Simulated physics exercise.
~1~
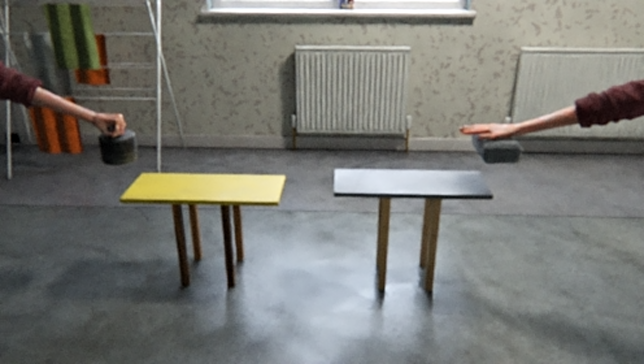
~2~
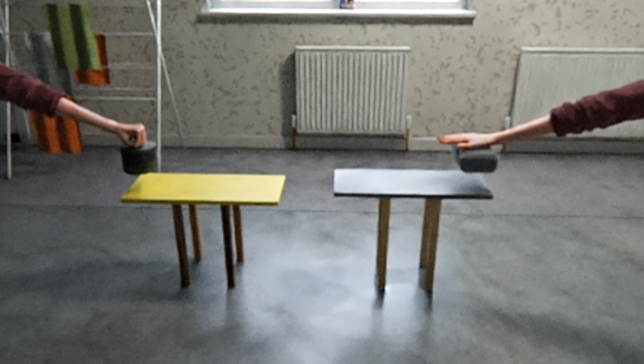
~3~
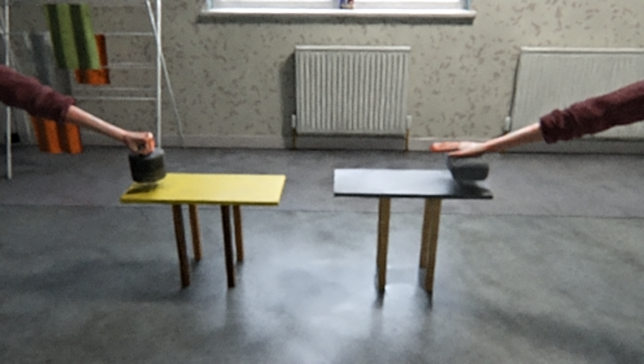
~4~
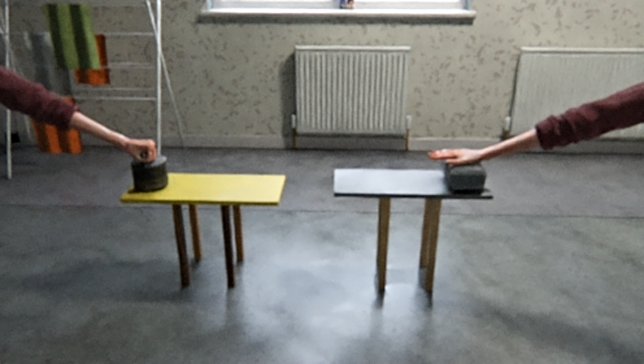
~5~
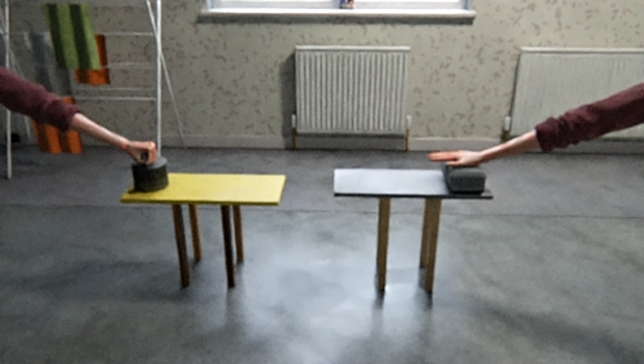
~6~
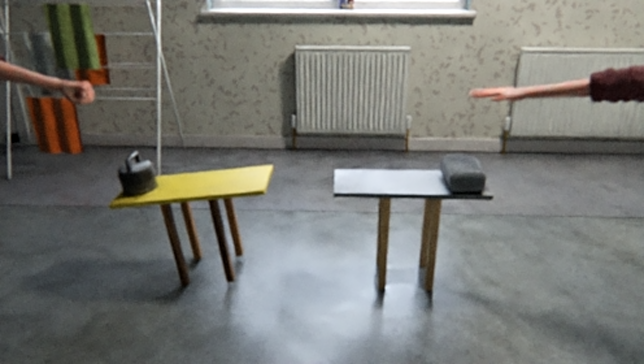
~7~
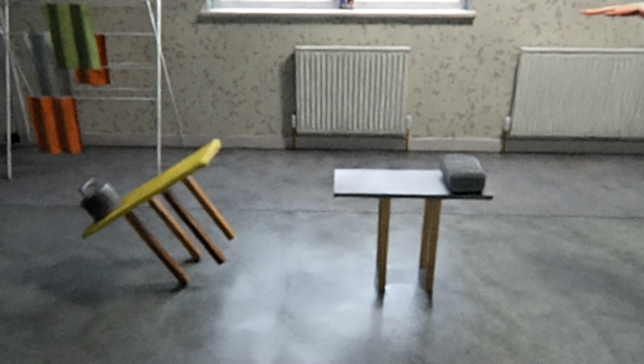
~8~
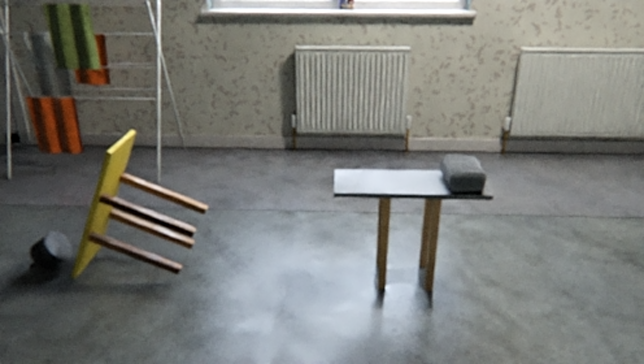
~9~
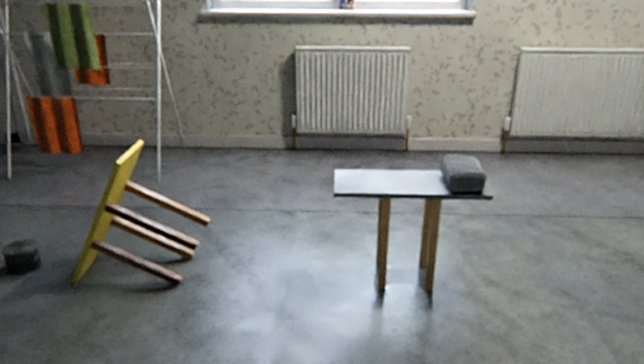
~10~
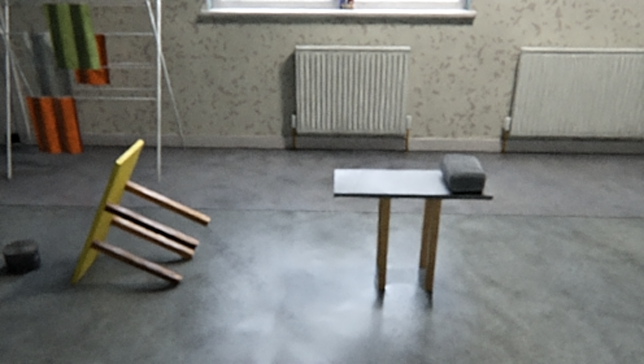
The video shows two hands lowering dark objects onto the outer ends of a yellow small table and a grey trestle, then letting go. The yellow table tips left, dropping its object to the floor, and rests on its side, while the grey trestle stays upright with its object on top.
